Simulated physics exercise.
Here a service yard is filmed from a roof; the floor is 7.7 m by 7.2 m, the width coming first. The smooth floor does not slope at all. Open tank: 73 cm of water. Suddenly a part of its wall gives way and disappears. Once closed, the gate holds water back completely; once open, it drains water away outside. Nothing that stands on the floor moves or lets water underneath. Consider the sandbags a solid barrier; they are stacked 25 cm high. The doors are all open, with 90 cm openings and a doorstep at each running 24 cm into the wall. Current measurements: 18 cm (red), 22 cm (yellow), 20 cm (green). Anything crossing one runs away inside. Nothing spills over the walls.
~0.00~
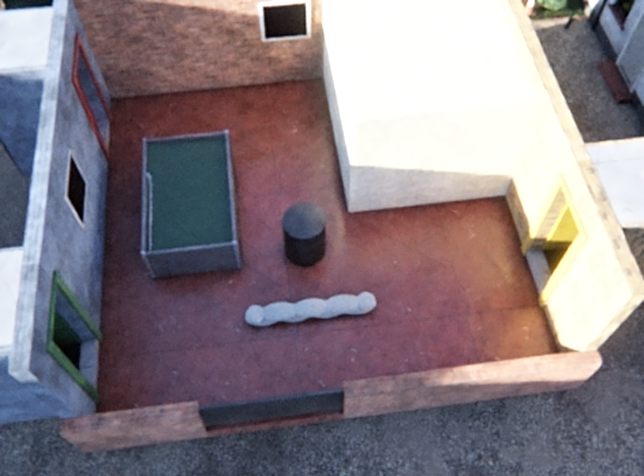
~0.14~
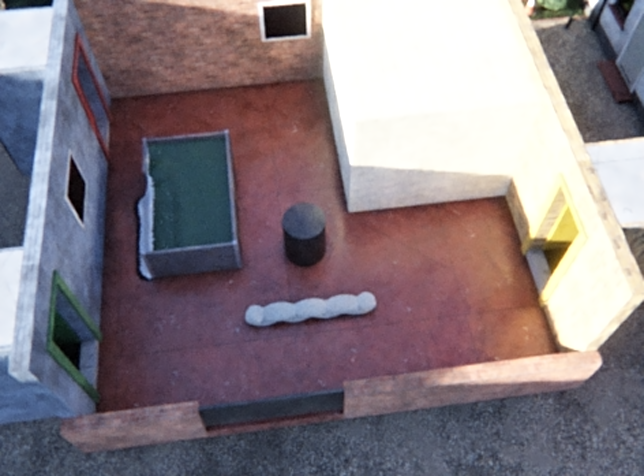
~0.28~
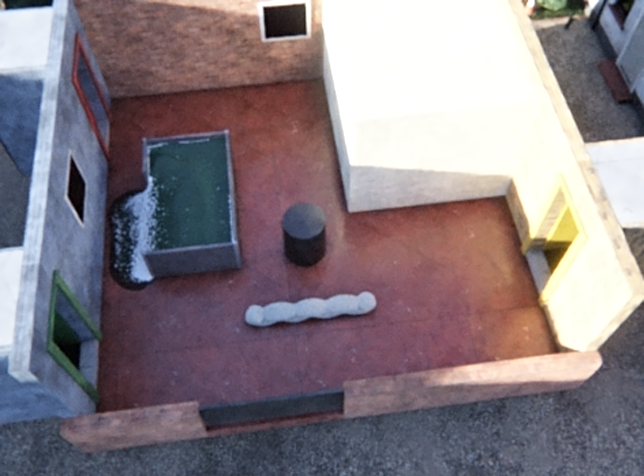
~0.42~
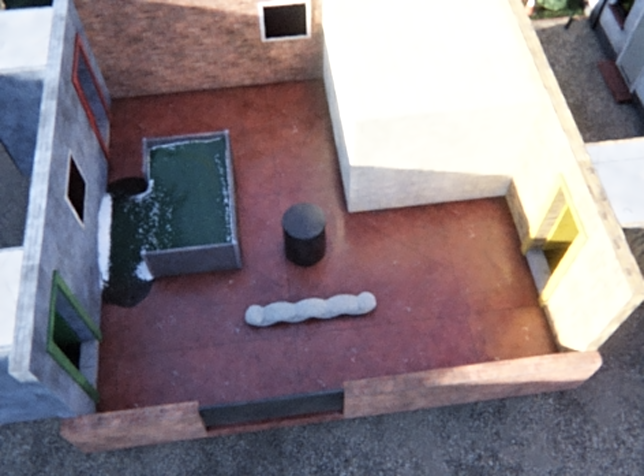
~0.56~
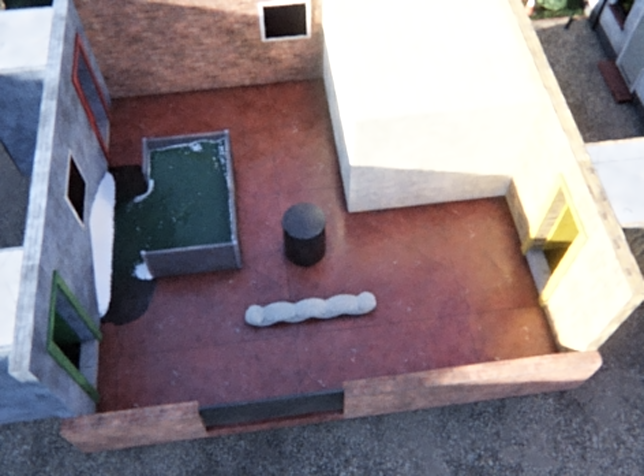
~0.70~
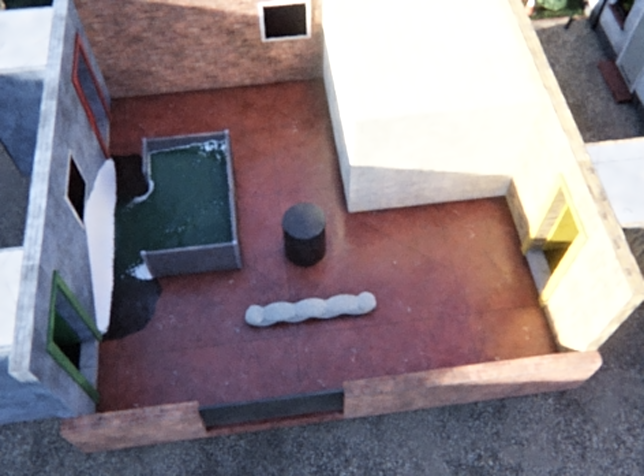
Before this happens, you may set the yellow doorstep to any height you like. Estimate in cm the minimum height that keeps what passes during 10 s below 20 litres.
I would say 7.5 cm.
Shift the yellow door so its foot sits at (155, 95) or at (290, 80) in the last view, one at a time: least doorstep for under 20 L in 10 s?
Roughly 22 cm for the first and 8.5 cm for the second.
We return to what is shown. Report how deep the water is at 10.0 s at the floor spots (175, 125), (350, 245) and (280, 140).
Approx. 5 / 8 / 7 cm.
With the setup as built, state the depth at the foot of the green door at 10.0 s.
It works out to about 5.5 centimetres deep.
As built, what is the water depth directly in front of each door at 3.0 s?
Red door: 8 cm; yellow door: 0 cm; green door: 9 cm.
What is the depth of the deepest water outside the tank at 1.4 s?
Around 52 centimetres.
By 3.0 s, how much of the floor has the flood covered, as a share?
40 %.
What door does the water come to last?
That'd be the yellow one.
After 1.4 s water covers 20 % of the floor, deepest (52 cm) near (115, 238); it has not reached the yellow door.
After 3.0 s water covers 40 % of the floor, deepest (29 cm) near (96, 431); it has not reached the yellow door.
After 10.0 s water covers 95 % of the floor, deepest (12 cm) near (504, 210); 8 cm at the yellow door, 0 litres in over its 22 cm doorstep.
At the yellow door as built, the water arrived by 4.8 s and peaked near 13 cm at 5.2 s.
Run again over the same 10 s with other heights there, 27 litres in over 7 cm, 7 litres over 9.5 cm. The limit of 20 litres is kept from about 7.5 cm up.
